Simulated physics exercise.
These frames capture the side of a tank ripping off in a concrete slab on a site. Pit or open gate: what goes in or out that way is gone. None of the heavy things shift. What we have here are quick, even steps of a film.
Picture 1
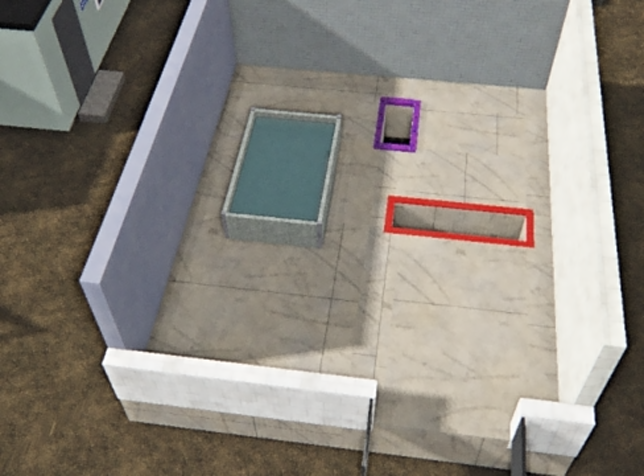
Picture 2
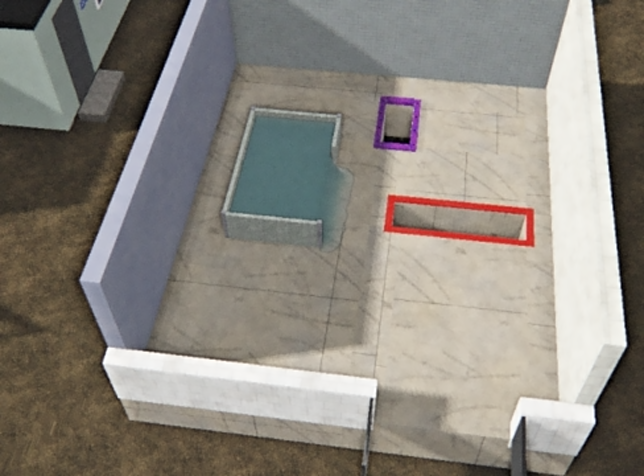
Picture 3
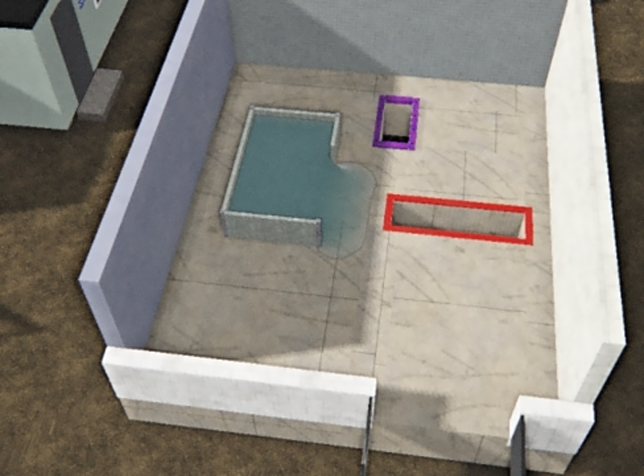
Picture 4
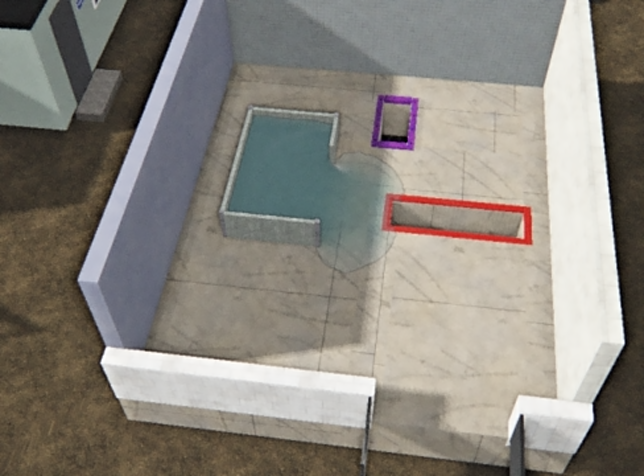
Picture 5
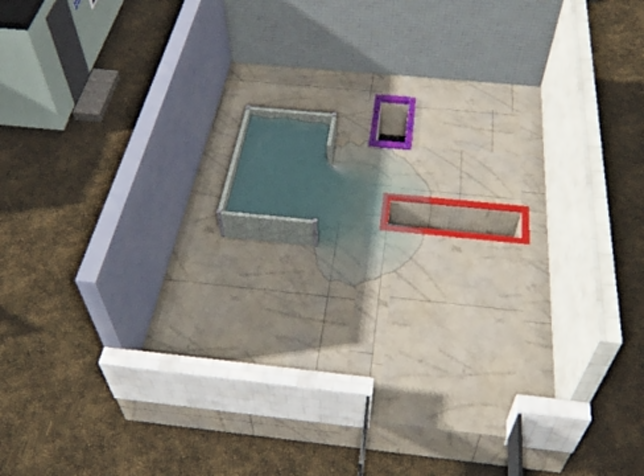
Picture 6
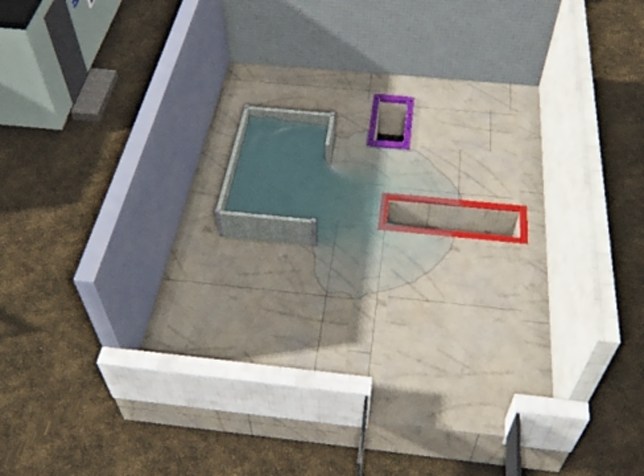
On a walled concrete slab, an open tank full of blue-green water stands whole and still, left of a purple-edged pit and a red-edged pit. Part of its right side is suddenly gone, and water pours through the gap, fanning rightward in a thin, rounded sheet that spreads around the red-edged pit.
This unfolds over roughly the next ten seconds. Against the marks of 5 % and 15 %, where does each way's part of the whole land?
Result: The gate pulls in a so-so amount - five to fifteen per cent; the red pit pulls in a good deal - past fifteen per cent; the purple pit pulls in barely a drop - beneath five per cent.
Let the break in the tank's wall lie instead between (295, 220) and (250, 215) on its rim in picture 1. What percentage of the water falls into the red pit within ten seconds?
Red takes 8 in a hundred.
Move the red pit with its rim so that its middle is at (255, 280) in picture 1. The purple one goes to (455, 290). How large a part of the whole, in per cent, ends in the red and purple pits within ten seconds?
Parts in a hundred: Red 0, purple 14.
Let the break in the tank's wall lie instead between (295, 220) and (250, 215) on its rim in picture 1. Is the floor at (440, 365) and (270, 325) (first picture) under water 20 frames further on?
Lab note, in order - inundated; inundated.
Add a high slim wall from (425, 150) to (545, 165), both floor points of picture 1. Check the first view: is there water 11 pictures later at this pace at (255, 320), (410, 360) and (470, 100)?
Going one after another, I'd say kept clear of the flood, then reached by the flood, then kept clear of the flood.
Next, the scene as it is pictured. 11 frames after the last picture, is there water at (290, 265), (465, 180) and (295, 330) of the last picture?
One by one: Left dry / waterlogged / left dry.
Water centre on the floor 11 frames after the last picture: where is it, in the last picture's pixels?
About (355, 212).
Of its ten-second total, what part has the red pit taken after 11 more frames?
About 40 per cent.
A moment on, water covers 25 % of the floor; the gate 0 %, the red pit 12 %, the purple pit 0 %.
Next, water covers 35 % of the floor; the gate 0 %, the red pit 20 %, the purple pit 0 %.
Then, water covers 45 % of the floor; the gate 1 %, the red pit 28 %, the purple pit 0 %.
Later, water covers 50 % of the floor; the gate 7 %, the red pit 38 %, the purple pit 0 %.
In the end, water covers 60 % of the floor; the gate 11 %, the red pit 47 %, the purple pit 0 %.
